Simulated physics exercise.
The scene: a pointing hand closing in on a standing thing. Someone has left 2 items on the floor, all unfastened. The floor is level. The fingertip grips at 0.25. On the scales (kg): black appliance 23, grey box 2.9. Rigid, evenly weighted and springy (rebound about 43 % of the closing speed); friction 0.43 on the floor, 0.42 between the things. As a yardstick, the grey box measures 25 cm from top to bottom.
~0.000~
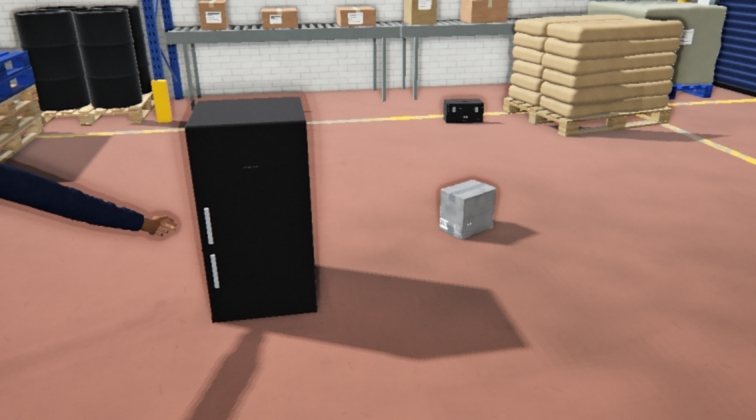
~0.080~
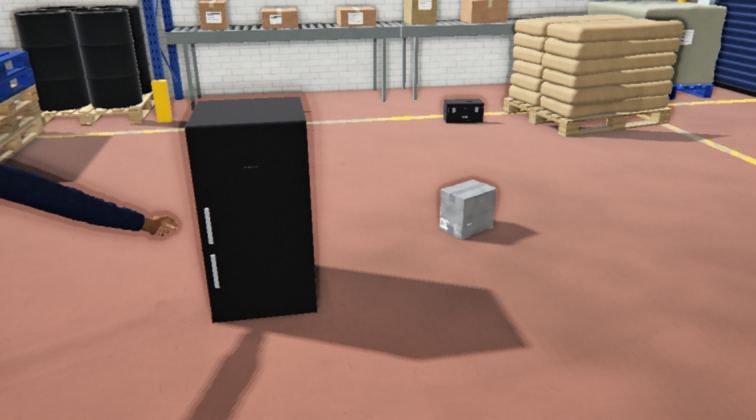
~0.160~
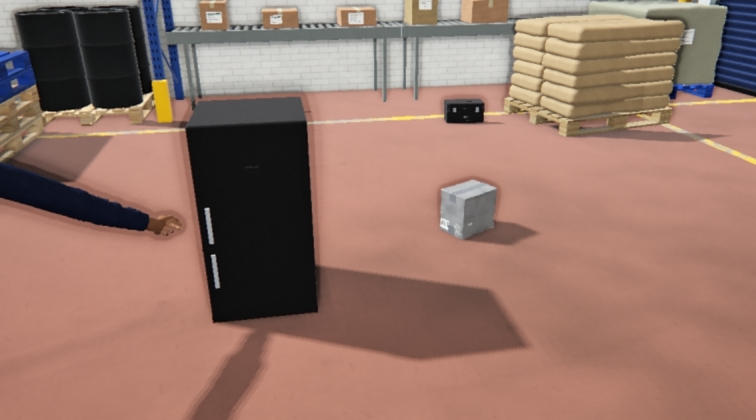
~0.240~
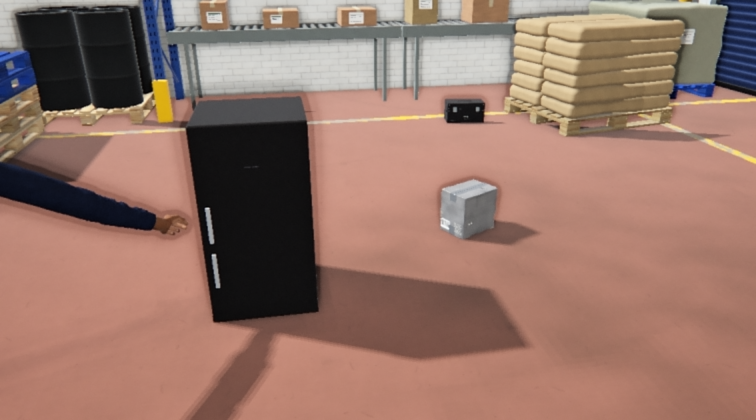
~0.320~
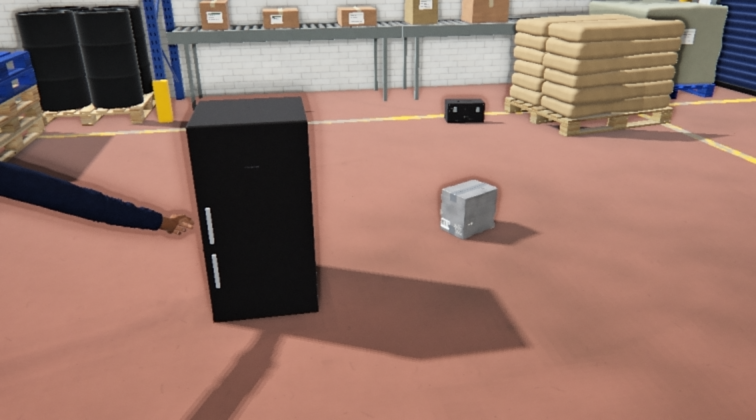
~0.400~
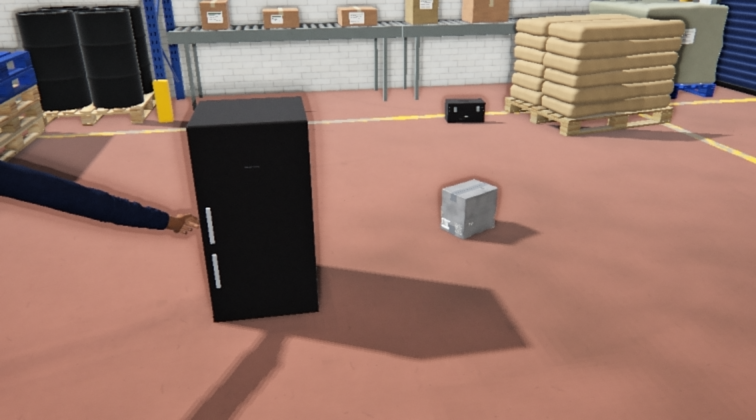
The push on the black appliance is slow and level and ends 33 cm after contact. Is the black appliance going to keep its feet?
The black appliance is still upright.
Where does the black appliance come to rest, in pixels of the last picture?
Near (333, 201).
Around 0.90 s, hand has come 25 cm; black appliance shifted 12 cm near (287, 204).
Around 1.30 s, hand has come 37 cm; black appliance shifted 25 cm near (314, 202).
Finally (2.9 s), not toppled but over 14 cm from the start, black appliance; grey box still in place (within 14 cm). Final places as that camera would see them, black appliance near (333, 201).
